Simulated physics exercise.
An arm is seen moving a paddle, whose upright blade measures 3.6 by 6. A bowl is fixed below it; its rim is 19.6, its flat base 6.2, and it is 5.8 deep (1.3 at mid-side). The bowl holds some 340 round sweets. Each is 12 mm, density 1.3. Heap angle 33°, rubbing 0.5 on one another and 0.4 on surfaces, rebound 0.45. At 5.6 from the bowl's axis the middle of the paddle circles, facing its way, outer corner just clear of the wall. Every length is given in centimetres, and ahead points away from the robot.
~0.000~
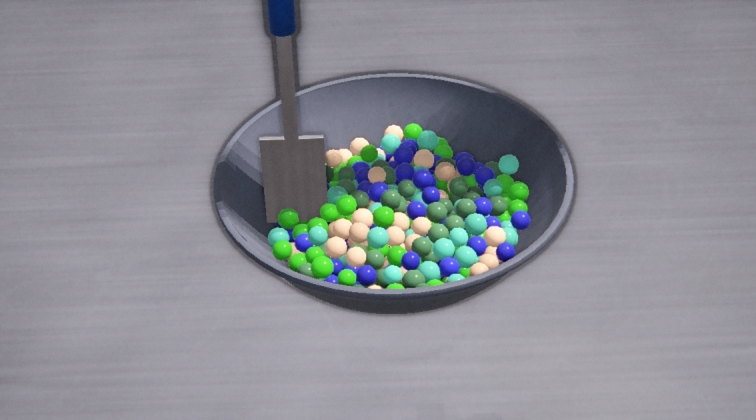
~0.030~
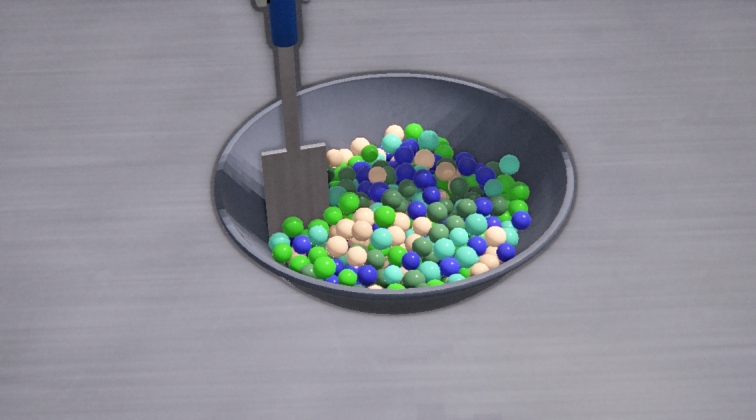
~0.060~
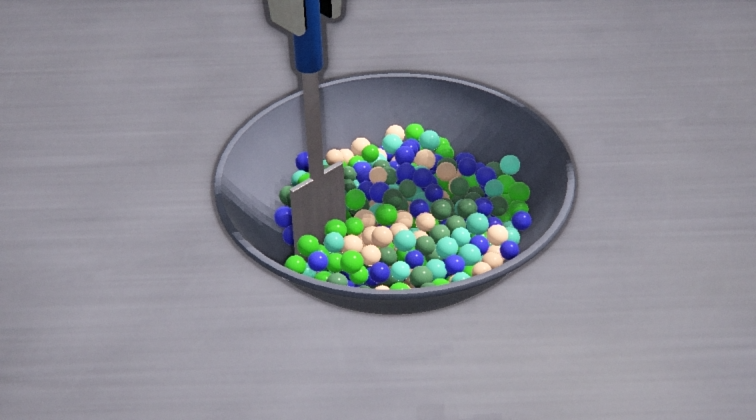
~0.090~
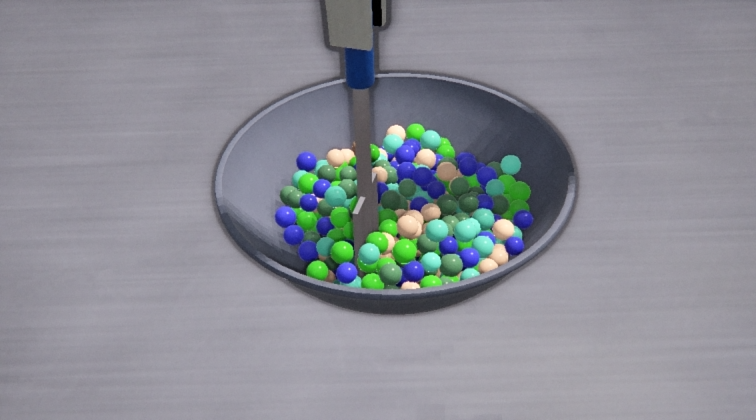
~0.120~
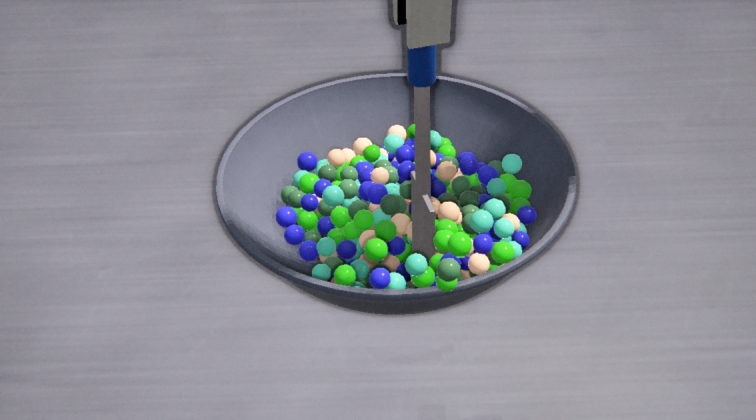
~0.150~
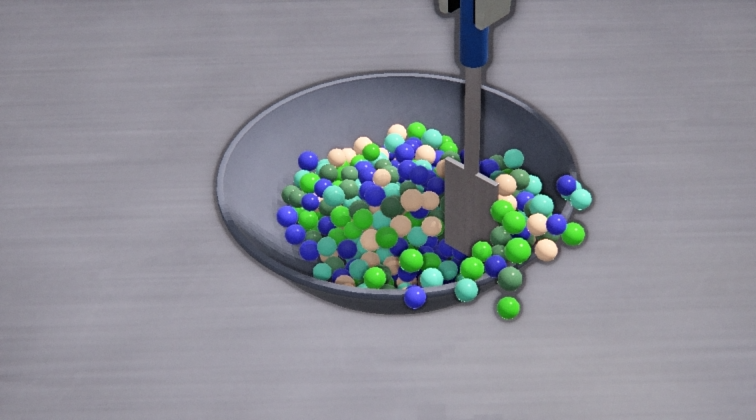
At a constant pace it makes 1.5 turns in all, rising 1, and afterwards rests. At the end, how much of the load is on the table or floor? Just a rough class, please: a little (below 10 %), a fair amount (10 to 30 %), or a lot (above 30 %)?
A lot.
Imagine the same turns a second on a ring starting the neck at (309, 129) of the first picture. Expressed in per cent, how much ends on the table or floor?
It comes to around 45 percent.
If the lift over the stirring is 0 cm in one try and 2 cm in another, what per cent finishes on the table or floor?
Try one: Around 50 %; try two: Around 25 %.
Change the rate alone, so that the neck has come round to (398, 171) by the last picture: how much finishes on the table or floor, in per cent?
Around 25 in a hundred.
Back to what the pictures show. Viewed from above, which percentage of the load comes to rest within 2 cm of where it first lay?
Something close to 35 percent, I'd say.
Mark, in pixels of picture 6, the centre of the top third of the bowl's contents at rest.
I'd say close to (411, 220).
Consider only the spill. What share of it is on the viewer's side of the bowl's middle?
Close to 40 in a hundred.
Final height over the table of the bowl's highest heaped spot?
Measured height: Some 4.5 cm.
By 0.30 s, 289° round, highest piece 19 above the table; 275 in the bowl, 22 on the table or floor, 48 in flight or on the tool.
By 0.44 s, 82° round, highest piece 28 above the table; 233 in the bowl, 73 on the table or floor, 39 in flight or on the tool.
By 0.72 s, 180° round, highest piece 5 above the table; 214 in the bowl, 130 on the table or floor, 1 in flight or on the tool.
By 1.42 s, 180° round, highest piece 4 above the table; 214 in the bowl, 131 on the table or floor.
Final count, 214 in the bowl, 131 on the table or floor. That is 38 % on the table or floor.
